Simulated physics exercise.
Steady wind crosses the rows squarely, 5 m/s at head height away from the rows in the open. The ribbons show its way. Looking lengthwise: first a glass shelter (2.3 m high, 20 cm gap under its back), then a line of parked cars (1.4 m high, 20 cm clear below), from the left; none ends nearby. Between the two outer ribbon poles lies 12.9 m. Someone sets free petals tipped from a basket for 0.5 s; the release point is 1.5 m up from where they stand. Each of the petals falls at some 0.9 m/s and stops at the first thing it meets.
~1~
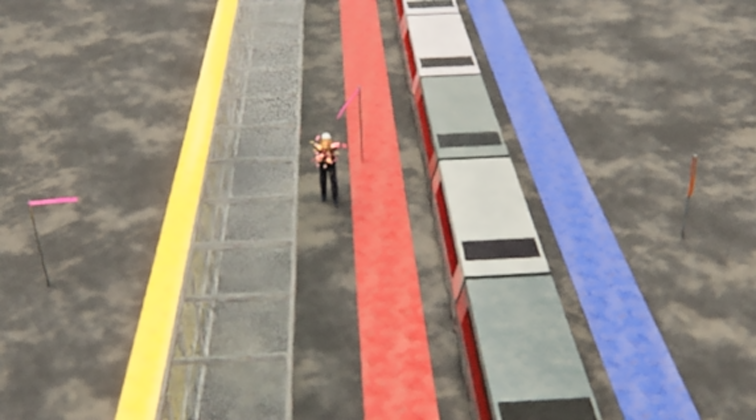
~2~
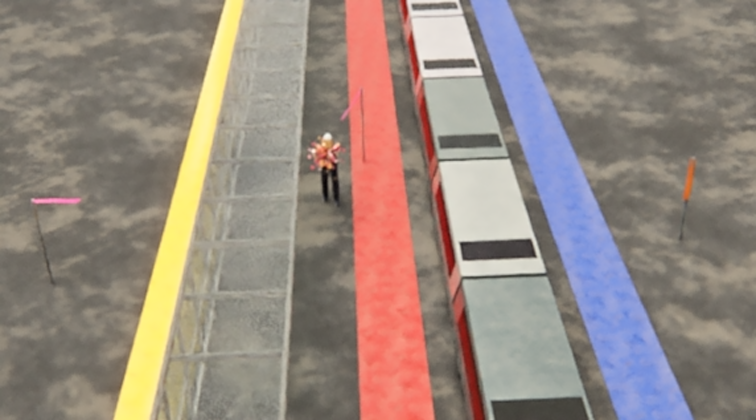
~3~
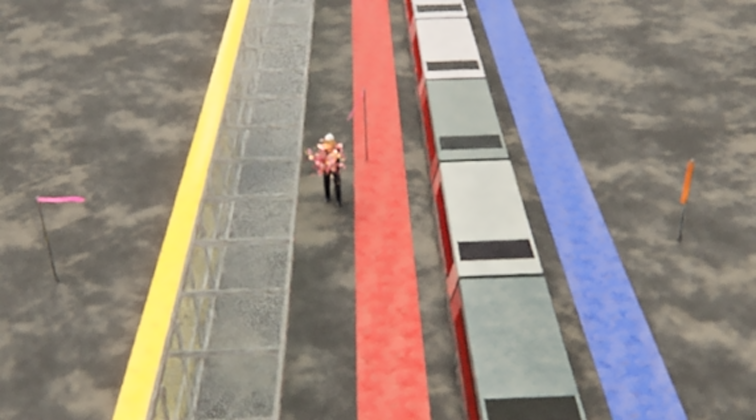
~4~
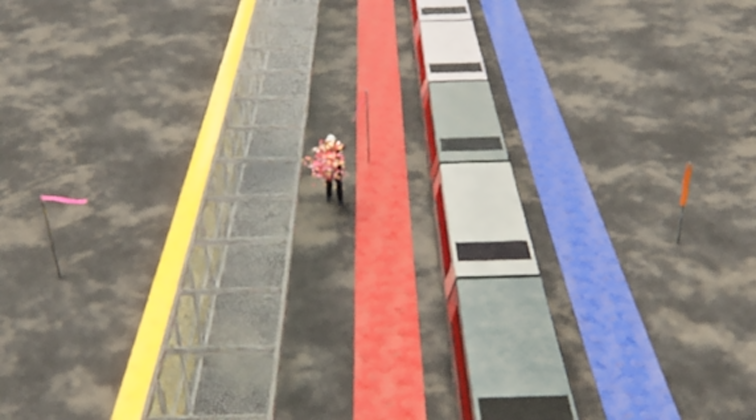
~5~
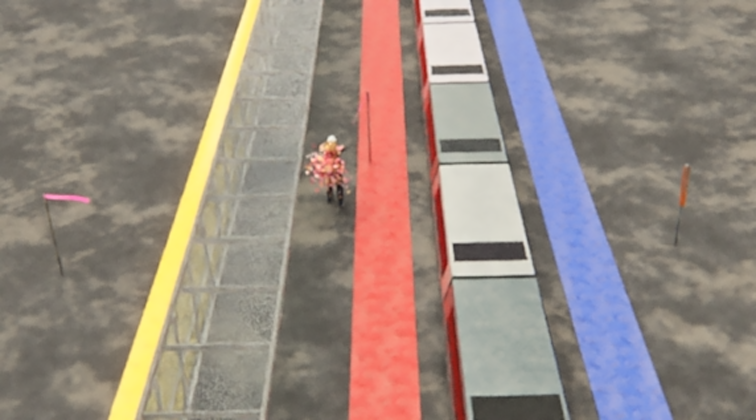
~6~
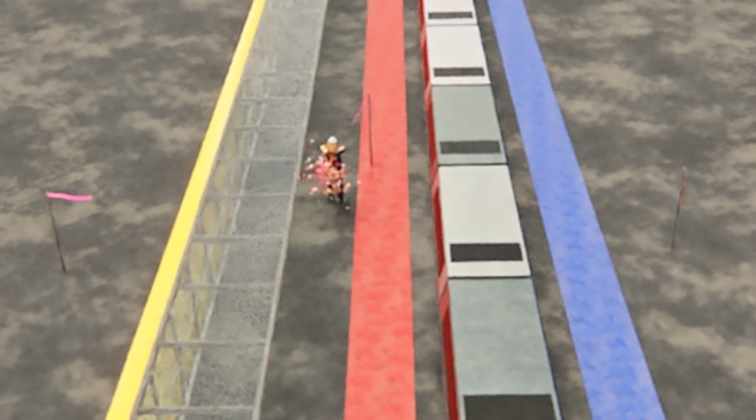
Between a glass shelter and parked cars, a standing person releases petals that drift downward.
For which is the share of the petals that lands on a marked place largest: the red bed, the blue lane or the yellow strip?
The red one.
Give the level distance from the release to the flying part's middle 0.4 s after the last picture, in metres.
About 0.0 m.
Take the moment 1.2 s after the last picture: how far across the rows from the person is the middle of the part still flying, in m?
That comes to around 1.0 m.
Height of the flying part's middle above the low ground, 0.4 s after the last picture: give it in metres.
Middle height: Approx. 0.6 m.
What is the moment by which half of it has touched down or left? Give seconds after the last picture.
I'd say it happens close to 1.4 seconds.
Then, 0.4 s after the last picture, 2 % is no longer flying here, and 0 % lies on the blue lane, 0 % on the yellow strip and 1 % on the red bed; the middle of what still flies is 0.7 m above the low ground, near (336, 189).
Then, 1.2 s after the last picture, 40 % is no longer flying here, and 0 % lies on the blue lane, 0 % on the yellow strip and 33 % on the red bed; the middle of what still flies is 0.4 m above the low ground, near (369, 198).
Then, 2.7 s after the last picture, 79 % is no longer flying here, and 0 % lies on the blue lane, 0 % on the yellow strip and 70 % on the red bed; the middle of what still flies is 0.9 m above the low ground, near (402, 182).
Then, 7.2 s after the last picture, 93 % is no longer flying here, and 0 % lies on the blue lane, 0 % on the yellow strip and 75 % on the red bed.
Then, 44.2 s after the last picture, 100 % is no longer flying here, and 0 % lies on the blue lane, 0 % on the yellow strip and 79 % on the red bed.
